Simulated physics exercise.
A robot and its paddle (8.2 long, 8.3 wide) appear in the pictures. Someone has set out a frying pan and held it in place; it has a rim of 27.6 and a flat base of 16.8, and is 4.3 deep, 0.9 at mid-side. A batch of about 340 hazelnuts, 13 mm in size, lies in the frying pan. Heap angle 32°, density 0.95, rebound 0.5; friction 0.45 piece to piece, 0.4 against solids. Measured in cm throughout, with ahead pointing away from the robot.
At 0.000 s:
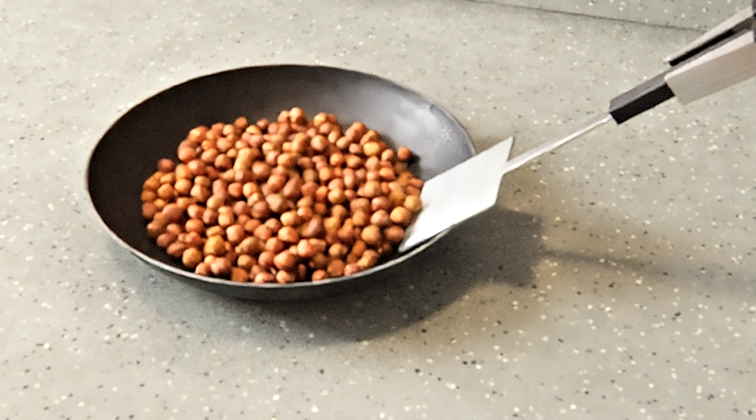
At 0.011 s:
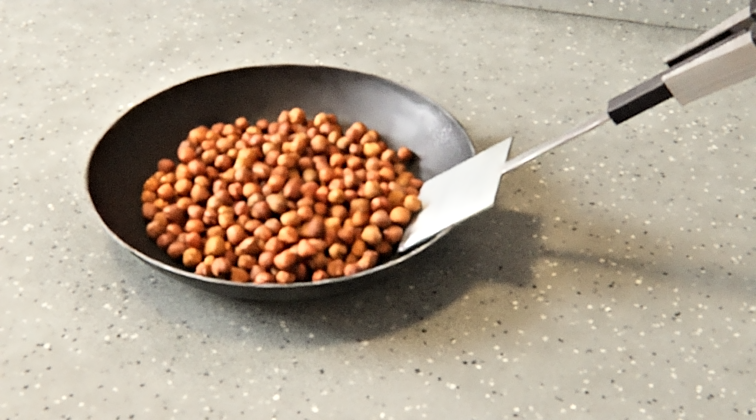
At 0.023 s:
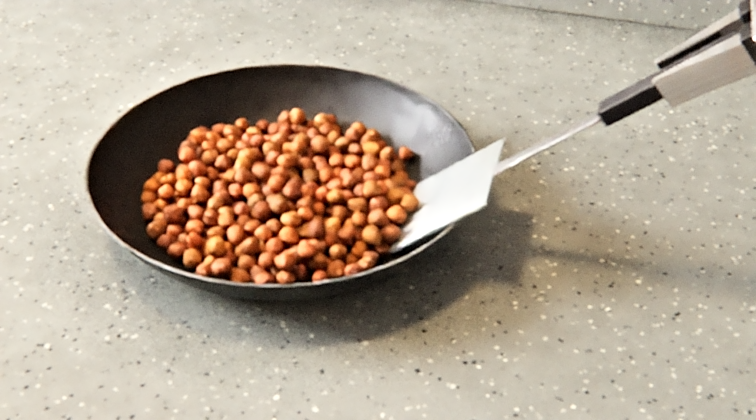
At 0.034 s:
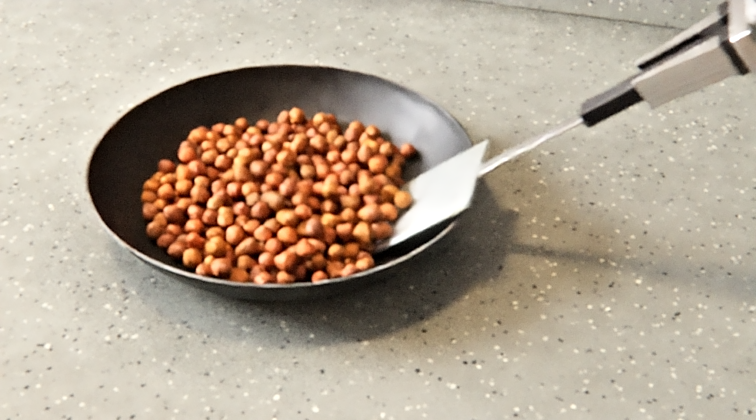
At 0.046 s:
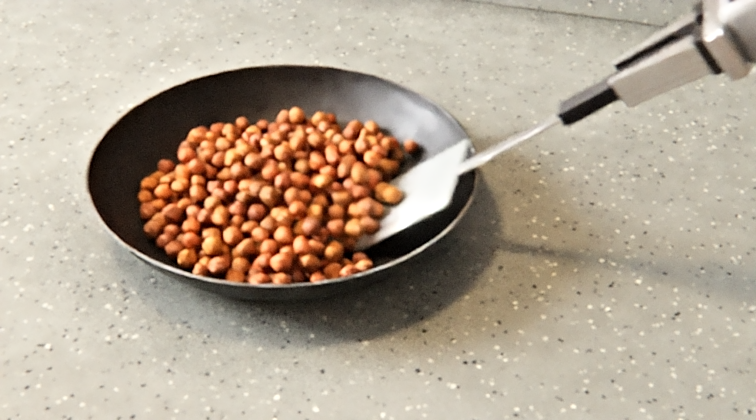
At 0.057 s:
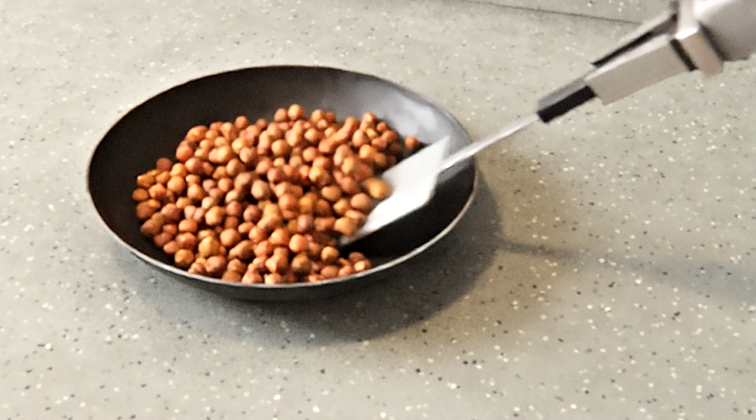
The clip opens on a dark frying pan of reddish-brown hazelnuts on a speckled grey countertop, a robot's flat metal paddle resting against the pile's right side. After barely moving at first, the paddle slides left into the pan, pushing the nearest nuts slightly leftward while the pan stays still.
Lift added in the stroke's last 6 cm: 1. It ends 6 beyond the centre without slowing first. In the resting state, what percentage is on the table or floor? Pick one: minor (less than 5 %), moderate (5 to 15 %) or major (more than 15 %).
Moderate.
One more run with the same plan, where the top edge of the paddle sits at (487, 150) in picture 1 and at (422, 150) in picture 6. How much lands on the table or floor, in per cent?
Roughly 10 %.
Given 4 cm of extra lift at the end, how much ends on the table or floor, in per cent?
Close to 20 in a hundred.
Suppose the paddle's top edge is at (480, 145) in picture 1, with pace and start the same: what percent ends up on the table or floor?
I'd estimate around 10 per cent.
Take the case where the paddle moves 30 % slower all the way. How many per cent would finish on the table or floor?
5 per cent, roughly.
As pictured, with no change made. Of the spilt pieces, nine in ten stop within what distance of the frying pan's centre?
About 40 cm.
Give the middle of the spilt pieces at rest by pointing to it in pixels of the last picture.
The centre sits at roughly (47, 162).
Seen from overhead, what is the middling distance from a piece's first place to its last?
Level distance of roughly 4 cm.
By 0.09 s, sloping 41°, highest piece 6 above the table; 341 in the frying pan.
By 0.11 s, sloping 41°, highest piece 6 above the table; 341 in the frying pan.
By 0.33 s, sloping 41°, highest piece 6 above the table; 315 in the frying pan, 19 on the table or floor, 7 on the blade or in flight.
By 1.38 s, sloping 41°, highest piece 5 above the table; 312 in the frying pan, 29 on the table or floor.
Final count, 312 in the frying pan, 29 on the table or floor. That is 9 % on the table or floor.
